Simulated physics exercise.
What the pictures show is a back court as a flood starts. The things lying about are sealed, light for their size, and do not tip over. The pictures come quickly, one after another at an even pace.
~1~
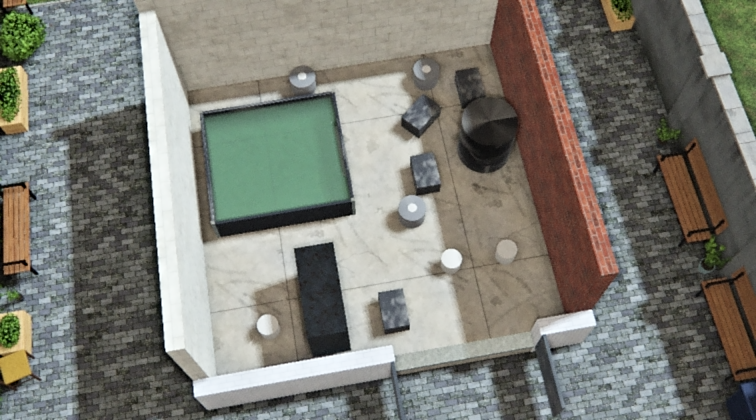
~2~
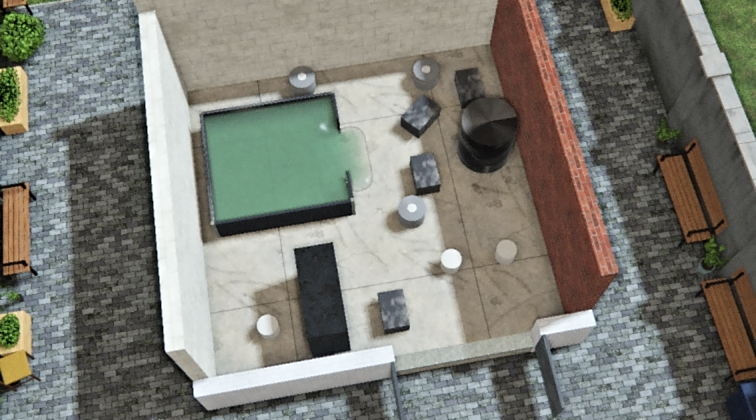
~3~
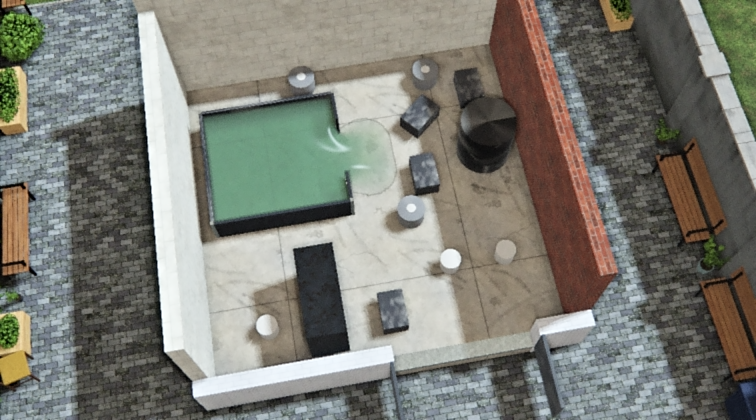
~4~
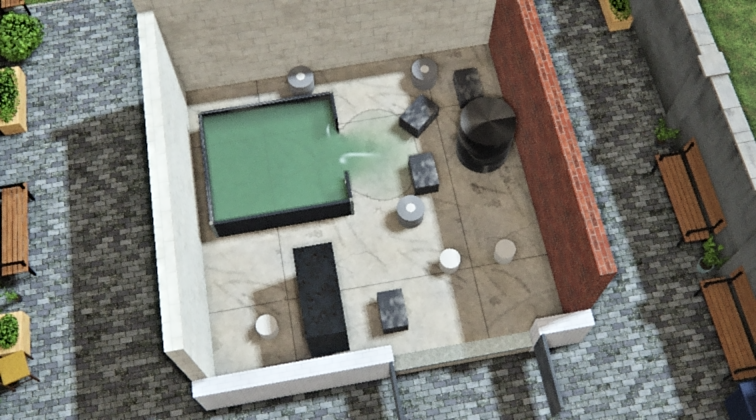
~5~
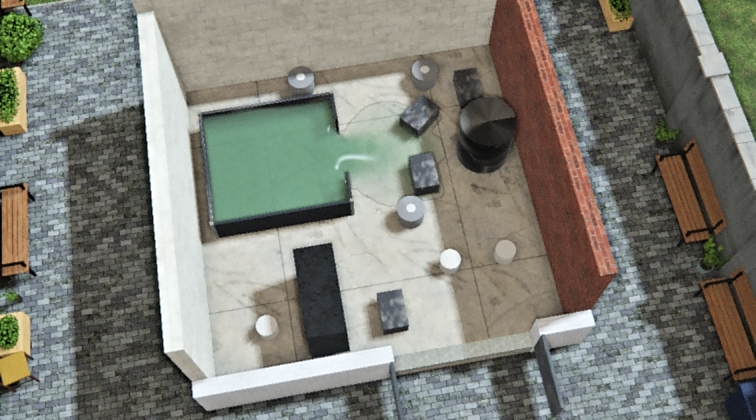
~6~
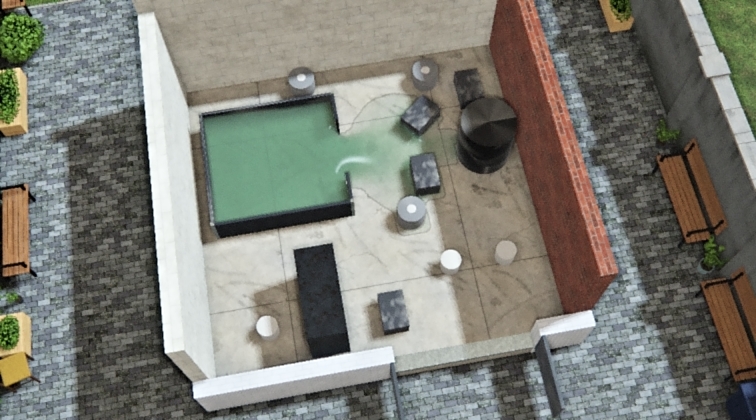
Green water poured through a gap in the right side of a dark-edged pool and spread in a thin sheet across the pale floor, reaching the dark blocks, which stayed where they were.
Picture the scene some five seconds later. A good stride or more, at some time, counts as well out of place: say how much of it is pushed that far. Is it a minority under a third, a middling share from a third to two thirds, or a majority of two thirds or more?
Middle band.
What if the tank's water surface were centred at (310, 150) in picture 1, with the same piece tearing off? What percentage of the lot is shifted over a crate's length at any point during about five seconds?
It works out at about 60 percent.
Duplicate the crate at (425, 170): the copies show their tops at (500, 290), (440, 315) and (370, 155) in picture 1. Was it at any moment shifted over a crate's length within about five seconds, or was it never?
Taking them one at a time: Remains close, then remains close, then gets driven off.
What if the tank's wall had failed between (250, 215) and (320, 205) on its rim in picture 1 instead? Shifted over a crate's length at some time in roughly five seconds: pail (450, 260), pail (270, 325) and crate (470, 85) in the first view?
Each in turn, ends up that far off, ends up that far off, never travels that far.
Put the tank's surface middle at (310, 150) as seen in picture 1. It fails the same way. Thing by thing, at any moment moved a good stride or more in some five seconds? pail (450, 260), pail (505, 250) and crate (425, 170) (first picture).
First never got that far, then got that far, then got that far.
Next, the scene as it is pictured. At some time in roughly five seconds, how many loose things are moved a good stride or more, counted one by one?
It comes to 5.
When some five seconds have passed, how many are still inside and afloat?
I make it 3 of them.
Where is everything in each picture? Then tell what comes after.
In the first frame, a crate at (421, 112) rests on the ground; a crate at (425, 170), on the bottom; 0 of 10 have shifted.
In the second frame, a crate at (421, 112), on the bottom; a crate at (425, 170) rests on the ground; 0 of 10 have shifted.
In the third frame, a crate at (420, 112), on the bottom; a crate at (424, 170) rests on the ground; 0 of 10 have shifted.
In the fourth frame, a crate at (420, 112), on the bottom; a crate at (424, 170) rests on the ground; 0 of 10 have shifted.
In the fifth frame, a crate at (420, 112), on the bottom; a crate at (424, 170), on the bottom; 0 of 10 have shifted.
In the sixth frame, a crate at (421, 112), on the bottom; a crate at (425, 171), on the bottom; 0 of 10 have shifted.
A moment on, 0 of 10 are well off their spots; 0 afloat.
Next, 2 of 10 are well off their spots; 1 afloat.
Later, 5 of 10 are well off their spots; 4 afloat.
In the end, 5 of 10 are well off their spots, and 5 have been at some point; 3 afloat.
